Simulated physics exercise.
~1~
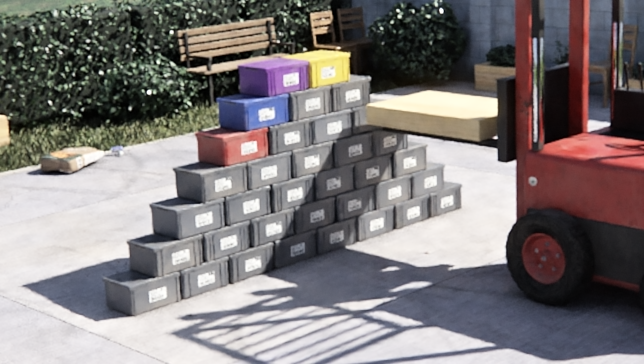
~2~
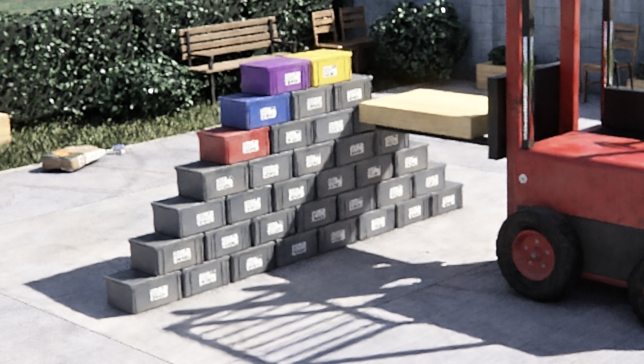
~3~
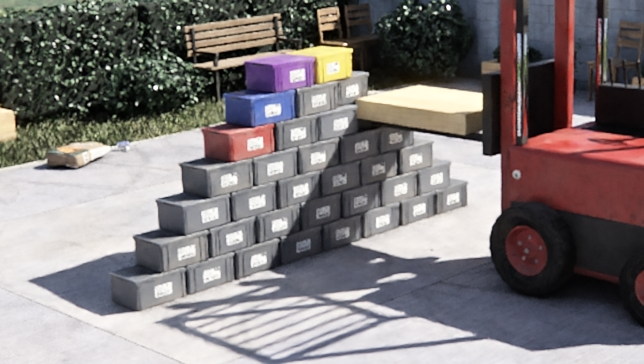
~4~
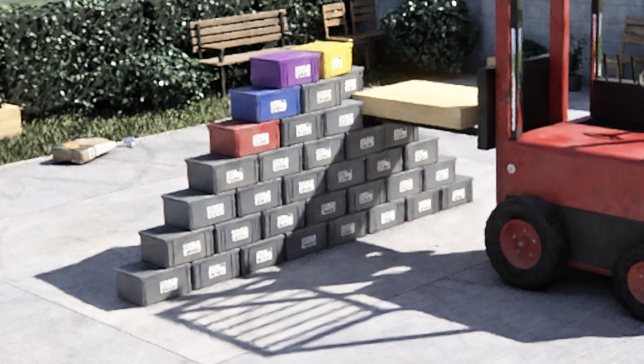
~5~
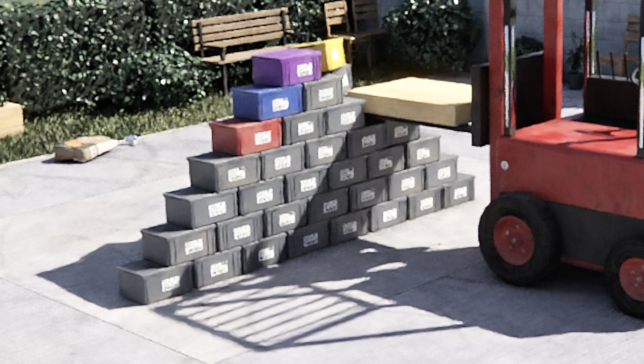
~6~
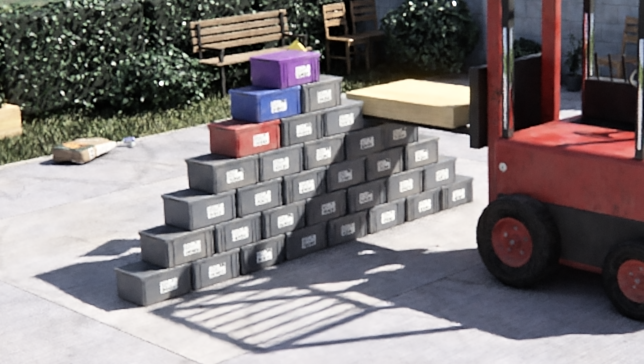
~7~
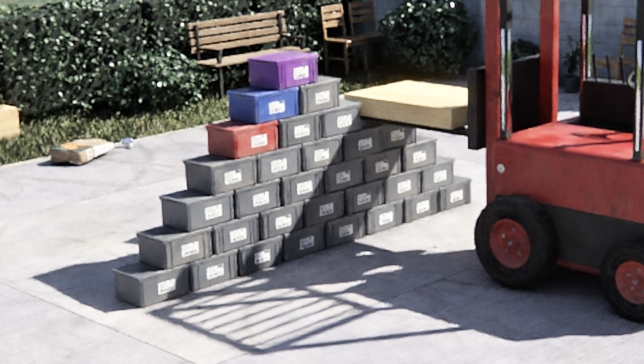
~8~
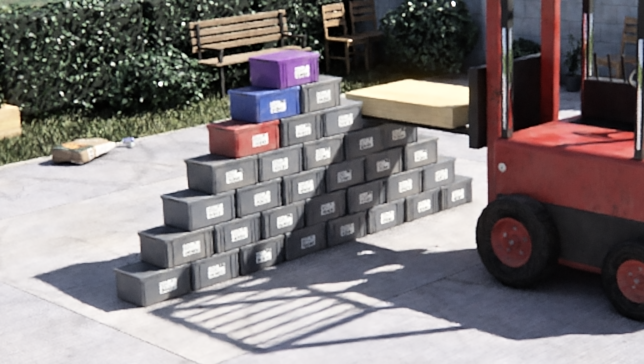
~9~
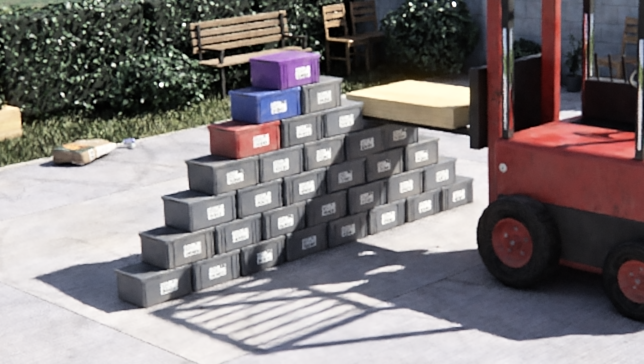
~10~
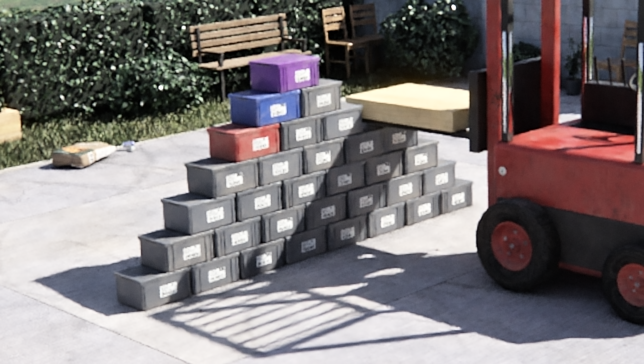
In this clip, a red forklift moves left, pushing a pale yellow load against a stepped wall of mostly gray totes; the yellow tote at the top tilts and drops out of sight behind, while the purple, blue and red totes stay in place as the forklift stops.
